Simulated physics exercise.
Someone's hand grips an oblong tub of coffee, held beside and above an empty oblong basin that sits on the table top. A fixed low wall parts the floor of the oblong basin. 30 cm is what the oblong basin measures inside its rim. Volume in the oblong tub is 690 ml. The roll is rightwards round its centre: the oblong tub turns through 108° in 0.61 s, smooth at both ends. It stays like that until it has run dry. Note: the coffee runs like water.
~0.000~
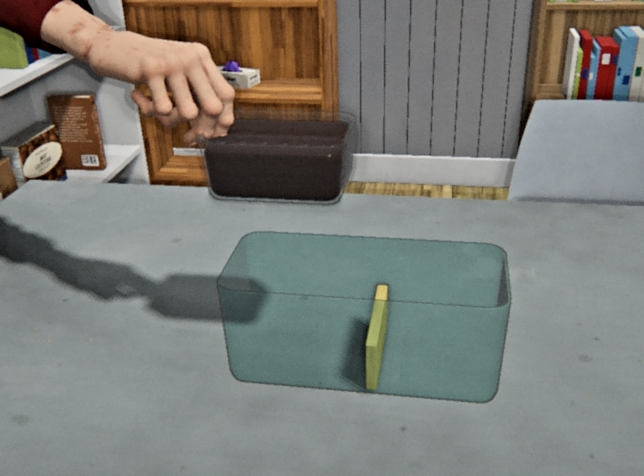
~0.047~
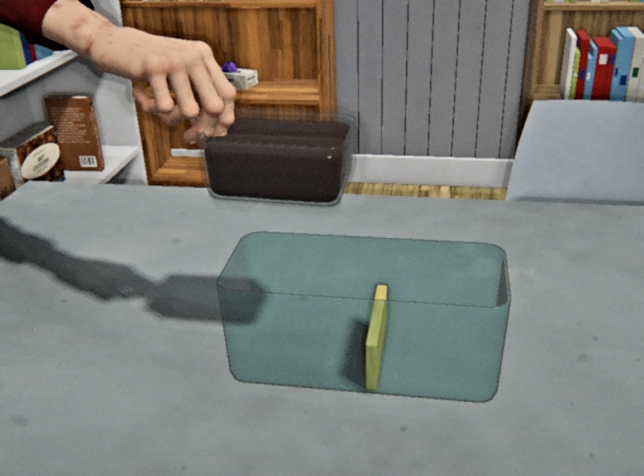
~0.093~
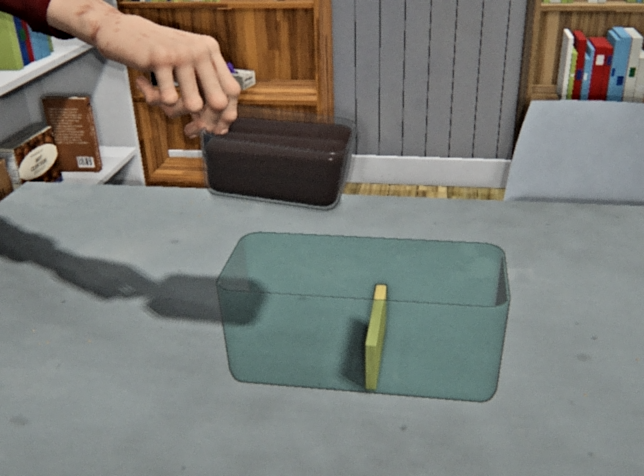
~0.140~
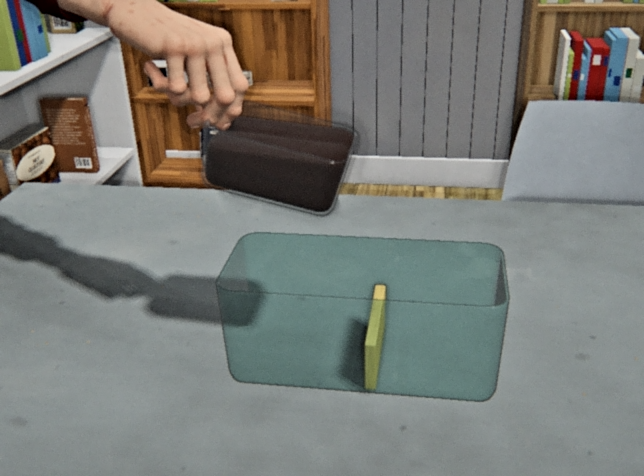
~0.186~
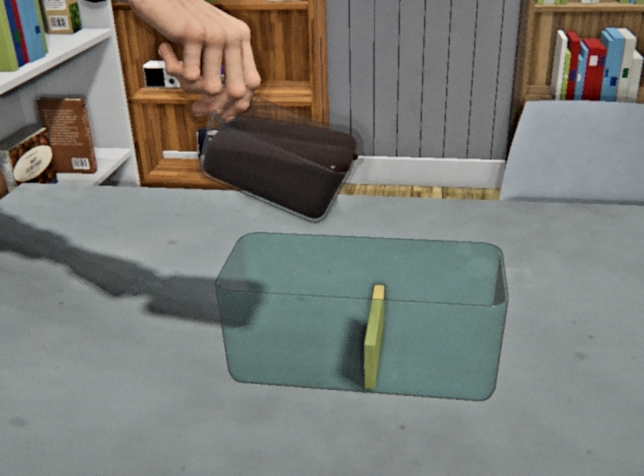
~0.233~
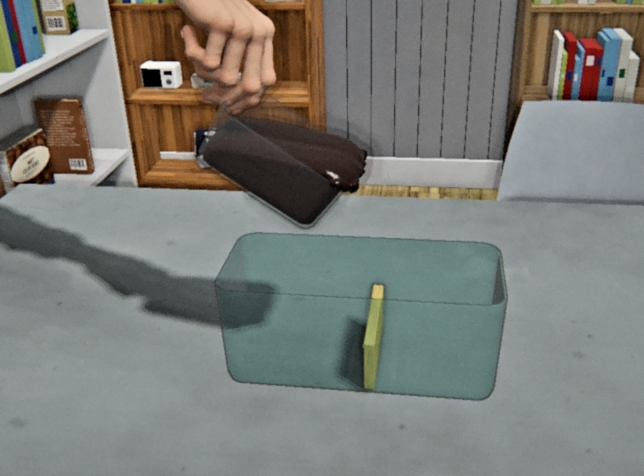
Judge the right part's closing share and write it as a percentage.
I would judge it at 65 per cent.
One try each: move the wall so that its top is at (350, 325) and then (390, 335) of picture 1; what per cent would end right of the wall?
I'd put it at about 75 per cent for the first and about 50 per cent for the second.
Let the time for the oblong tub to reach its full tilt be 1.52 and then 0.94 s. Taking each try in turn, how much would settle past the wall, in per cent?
75 per cent first, 70 per cent second.
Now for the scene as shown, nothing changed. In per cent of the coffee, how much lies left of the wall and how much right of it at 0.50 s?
Lab note: Left near 3, right near 50.
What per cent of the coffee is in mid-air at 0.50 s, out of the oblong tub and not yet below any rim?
Close to 34 per cent, I'd say.
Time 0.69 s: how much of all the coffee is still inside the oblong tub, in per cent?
Close to 1 percent of the total.
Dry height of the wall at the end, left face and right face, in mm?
Looks like roughly 52 mm on the left and roughly 34 mm on the right.
By 0.50 s the tilt is 99° and 11 per cent is still to pour, 3 is left of the wall and 50 right of it.
By 0.69 s the tilt is 108° and 1 per cent is still to pour, 22 is left of the wall and 63 right of it.
By 0.89 s the tilt is 108° and 0 per cent is still to pour, 28 is left of the wall and 65 right of it.
By 1.11 s the tilt is 108° and 0 per cent is still to pour, 28 is left of the wall and 65 right of it.
At rest 28 per cent lies left of the wall, 65 right of it and 7 outside.
